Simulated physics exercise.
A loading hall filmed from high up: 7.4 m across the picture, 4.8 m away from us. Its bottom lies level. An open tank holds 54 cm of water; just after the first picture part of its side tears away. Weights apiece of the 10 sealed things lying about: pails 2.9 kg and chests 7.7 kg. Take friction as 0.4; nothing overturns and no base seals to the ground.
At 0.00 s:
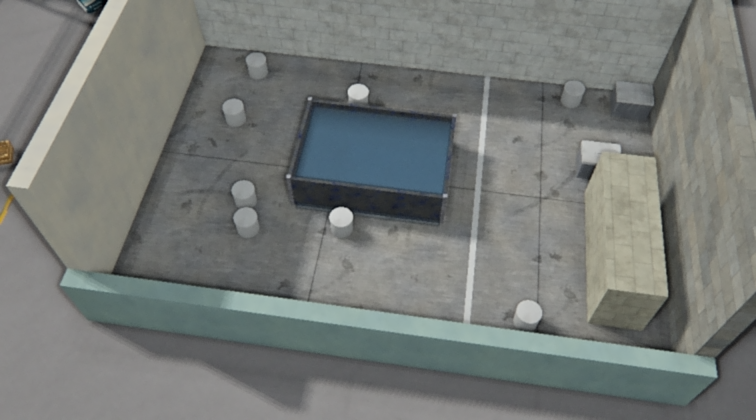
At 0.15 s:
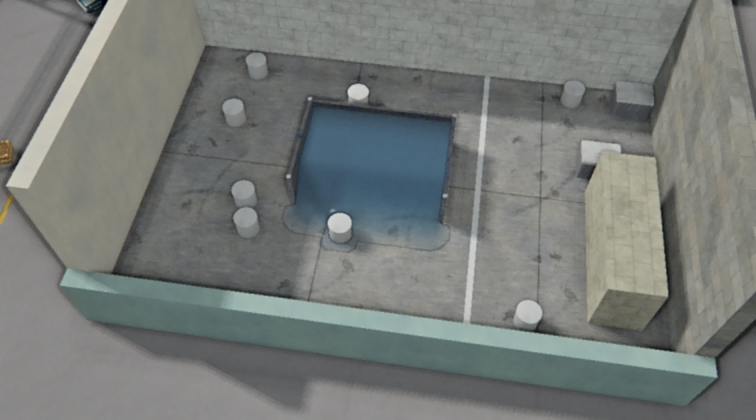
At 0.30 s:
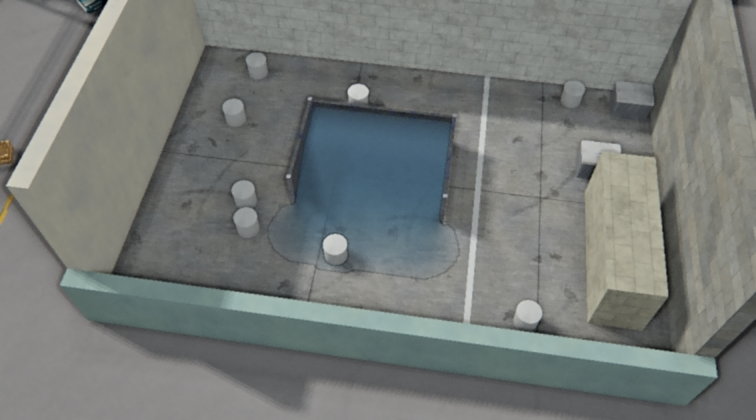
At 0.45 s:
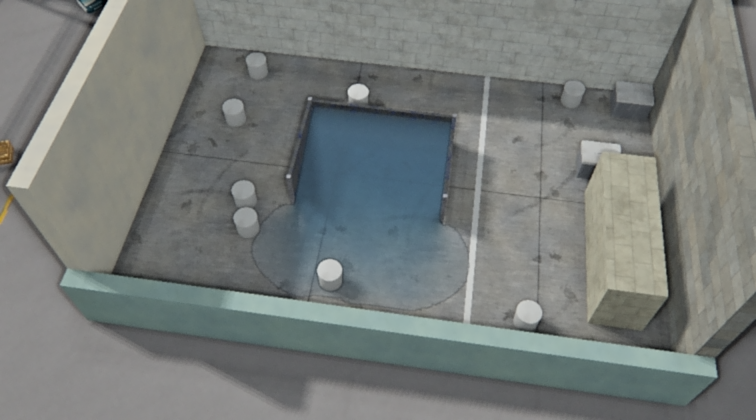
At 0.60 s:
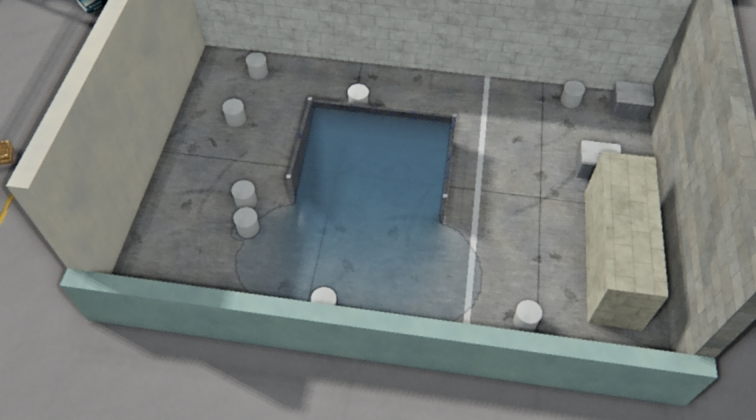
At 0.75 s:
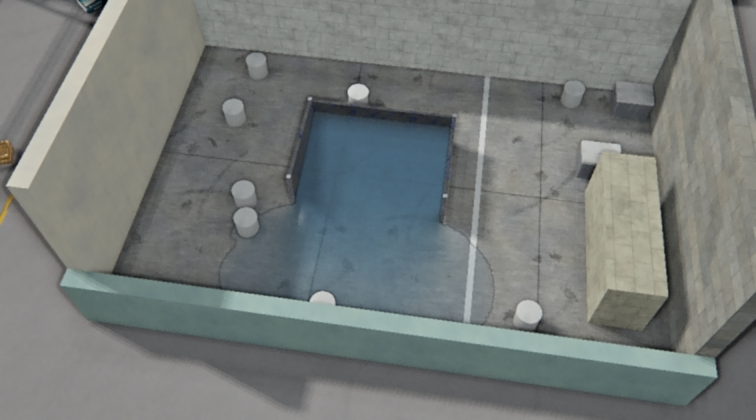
At first, a raised rectangular tank of blue water stands in a walled hall, with pale cylinders and blocks around it. The tank's near side gives way and water spreads across the floor, carrying one cylinder to the near wall, where the pool widens while the others stay put.
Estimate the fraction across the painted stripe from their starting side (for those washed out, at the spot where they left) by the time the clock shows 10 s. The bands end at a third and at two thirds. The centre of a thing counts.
It is not even a third.
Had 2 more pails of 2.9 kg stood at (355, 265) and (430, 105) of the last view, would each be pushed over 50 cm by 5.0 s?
In that order: More, under.
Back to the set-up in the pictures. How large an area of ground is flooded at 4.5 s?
About 28 m2.
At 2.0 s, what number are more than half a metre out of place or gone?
By then 2.
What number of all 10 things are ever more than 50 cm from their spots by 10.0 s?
10 of them.
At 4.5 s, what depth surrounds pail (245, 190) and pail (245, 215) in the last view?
Roughly 2 and 5 cm.
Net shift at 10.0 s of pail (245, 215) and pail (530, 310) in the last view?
In that order: 350 cm, 400 cm.
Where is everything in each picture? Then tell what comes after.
A pail at (341, 217) rests on the ground; a pail at (529, 312) rests on the ground; water covers 3.0 m2; 0 of 10 have shifted, in the first picture.
A pail at (340, 223), on the bottom, 10 cm from its start; a pail at (529, 312), on the bottom; 3.9 m2 under water; 1 of 10 have shifted, in the second picture.
A pail at (335, 244) rests on the ground, 46 cm from its start; a pail at (529, 312), on the bottom; 5.1 m2 under water; 1 of 10 have shifted, in the third picture.
A pail at (330, 270) rests on the ground, 85 cm from its start; a pail at (529, 312) rests on the ground; water covers 6.6 m2; 1 of 10 have shifted, in the fourth picture.
A pail at (324, 299), on the bottom, 126 cm from its start; a pail at (529, 312) rests on the ground; water covers 8.1 m2; 1 of 10 have shifted, in the fifth picture.
A pail at (322, 303) floats, 134 cm from its start; a pail at (529, 312), on the bottom; water covers 8.8 m2; 1 of 10 have shifted, in the sixth picture.
After 2.0 s 0 of 10 are over the mark; 1 afloat.
After 4.5 s 0 of 10 are over the mark; 2 afloat.
After 7.0 s 1 of 10 are over the mark; 9 afloat.
After 10.0 s 1 of 10 are over the mark; 10 afloat.
